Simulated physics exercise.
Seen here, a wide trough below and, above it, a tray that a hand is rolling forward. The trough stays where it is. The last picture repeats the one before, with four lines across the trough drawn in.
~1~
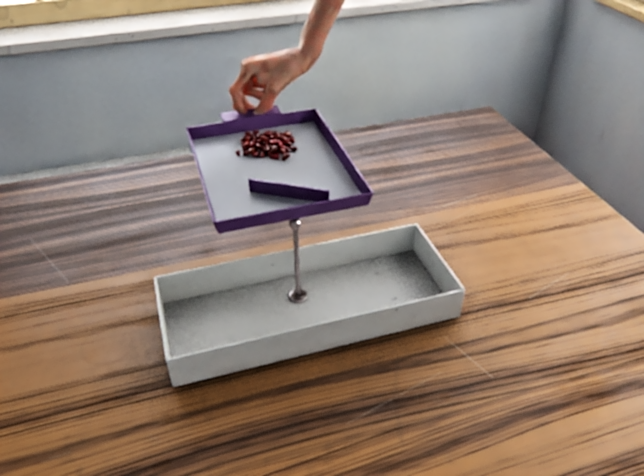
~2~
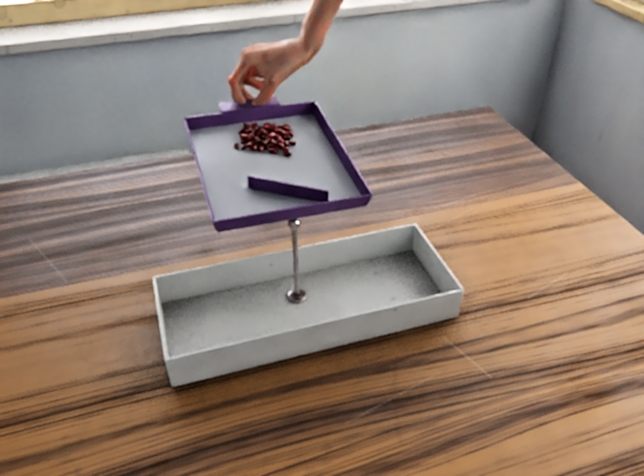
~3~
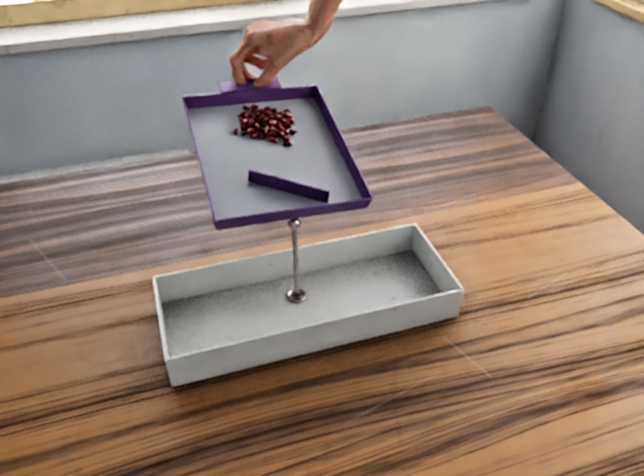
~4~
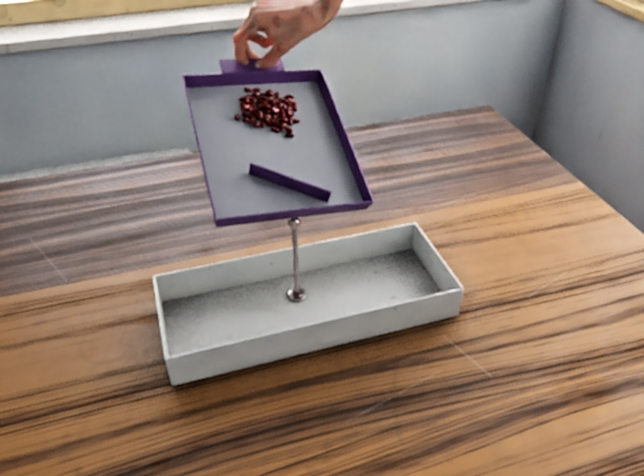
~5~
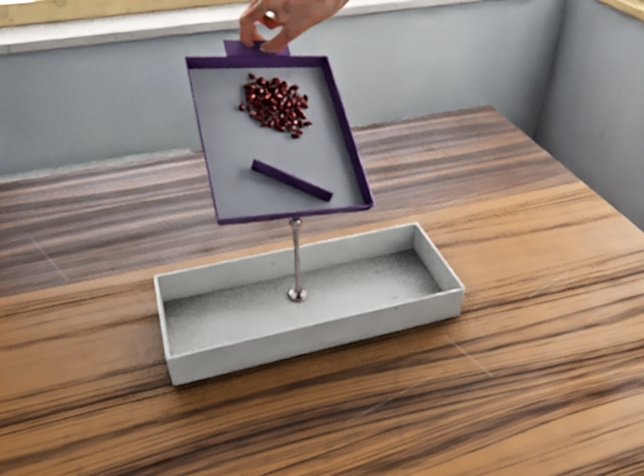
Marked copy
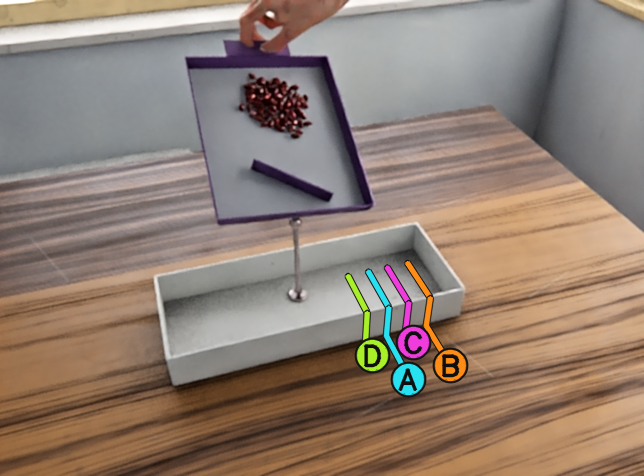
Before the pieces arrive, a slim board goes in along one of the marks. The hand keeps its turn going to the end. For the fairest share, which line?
Choose A.
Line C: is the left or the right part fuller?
The left side.
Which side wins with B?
The left side.
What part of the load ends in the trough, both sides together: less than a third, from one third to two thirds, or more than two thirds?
It is more than two thirds.
On the marked copy, line A crosses the front rim at (388, 306); line B crosses the front rim at (429, 296); line C crosses the front rim at (408, 301); line D crosses the front rim at (366, 311).
If A is chosen, of what is caught, about half on the left of the divider, about half on the right.
If B is chosen, of what is caught, all on the left of the divider, none on the right.
If C is chosen, of what is caught, nearly all on the left of the divider, a stray few on the right.
If D is chosen, of what is caught, a small part on the left of the divider, nearly all on the right.
